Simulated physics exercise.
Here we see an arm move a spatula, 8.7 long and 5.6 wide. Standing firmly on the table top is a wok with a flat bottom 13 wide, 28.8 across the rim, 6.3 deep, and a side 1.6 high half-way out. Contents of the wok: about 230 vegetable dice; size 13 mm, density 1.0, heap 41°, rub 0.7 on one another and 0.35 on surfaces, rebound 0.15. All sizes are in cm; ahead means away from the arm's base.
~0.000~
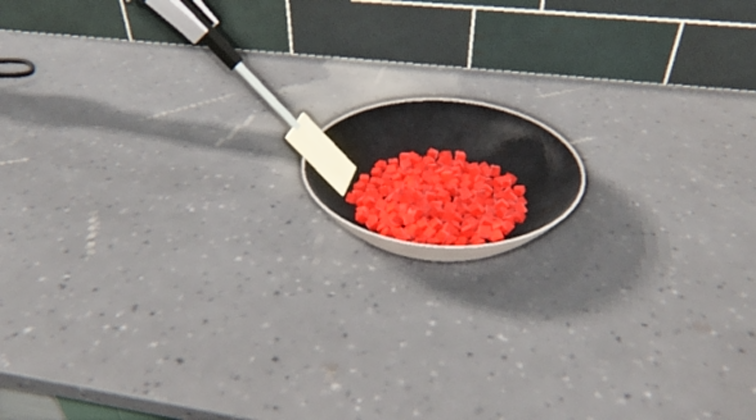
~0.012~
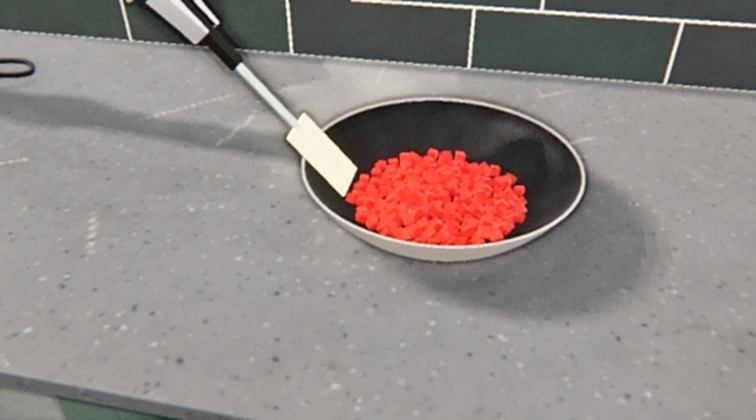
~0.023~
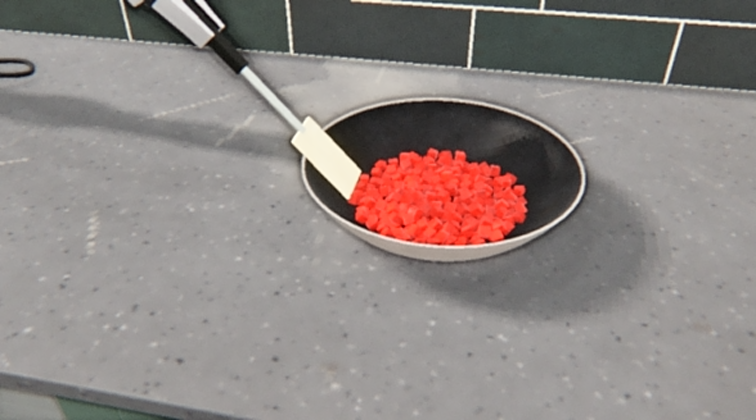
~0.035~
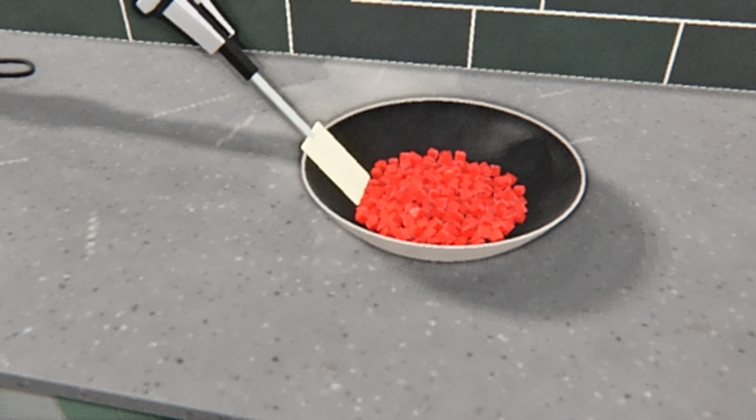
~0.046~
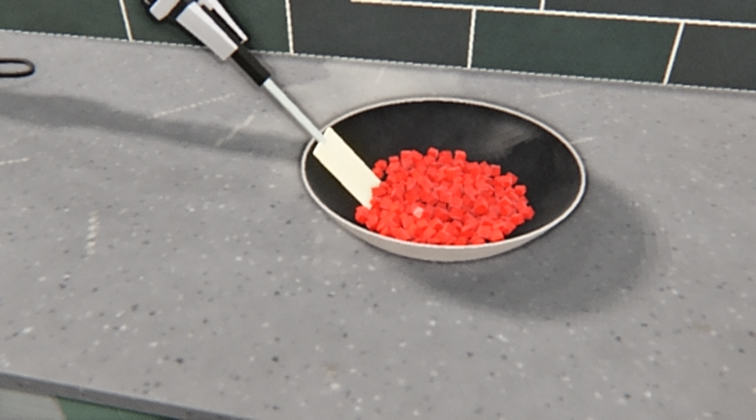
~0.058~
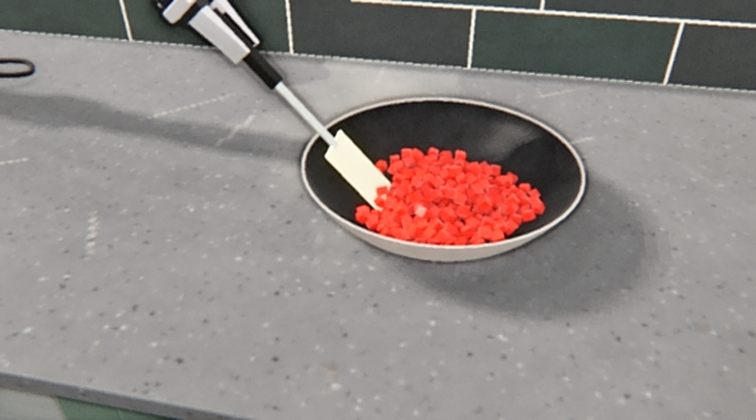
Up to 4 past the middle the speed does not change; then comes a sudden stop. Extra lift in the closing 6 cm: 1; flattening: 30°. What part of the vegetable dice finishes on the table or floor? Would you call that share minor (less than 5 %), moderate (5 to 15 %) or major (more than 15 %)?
I would call it minor.
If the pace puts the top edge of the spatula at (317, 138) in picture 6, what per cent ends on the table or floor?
Share: Roughly 0 %.
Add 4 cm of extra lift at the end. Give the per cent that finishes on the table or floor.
You'd expect near 0 percent of it there.
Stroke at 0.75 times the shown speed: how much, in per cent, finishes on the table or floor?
About 0 per cent.
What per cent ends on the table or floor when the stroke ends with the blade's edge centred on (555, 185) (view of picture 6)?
Something close to 35 in a hundred.
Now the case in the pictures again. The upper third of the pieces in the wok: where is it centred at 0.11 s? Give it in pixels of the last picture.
(487, 195).
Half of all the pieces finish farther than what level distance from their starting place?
Somewhere about 3 centimetres, I'd say.
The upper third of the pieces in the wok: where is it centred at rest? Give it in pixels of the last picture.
(524, 195).
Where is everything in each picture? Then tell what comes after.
In the first picture, spatula top edge at (295, 125), sloping 48°; upper third of the load around (437, 197), from x 350 to 520, top at y 155; 227 in the wok.
In the second picture, spatula top edge at (296, 126), sloping 48°; upper third of the load around (437, 197), from x 350 to 520, top at y 155.
In the third picture, spatula top edge at (301, 129), sloping 48°; upper third of the load around (437, 197), from x 355 to 520, top at y 155.
In the fourth picture, spatula top edge at (310, 135), sloping 48°; upper third of the load around (436, 195), from x 360 to 520, top at y 155.
In the fifth picture, spatula top edge at (322, 140), sloping 48°; upper third of the load around (442, 195), from x 360 to 525, top at y 155.
In the sixth picture, spatula top edge at (333, 143), sloping 48°; upper third of the load around (447, 194), from x 360 to 540, top at y 155; 227 in the wok.
After 0.09 s, sloping 47°, highest piece 5 above the table; 227 in the wok.
After 0.11 s, sloping 37°, highest piece 7 above the table; 227 in the wok.
After 0.33 s, sloping 18°, highest piece 6 above the table; 222 in the wok, 5 on the table or floor.
After 1.38 s, sloping 18°, highest piece 6 above the table; 222 in the wok, 5 on the table or floor.
At rest, 222 in the wok, 5 on the table or floor. That is 2 % on the table or floor.
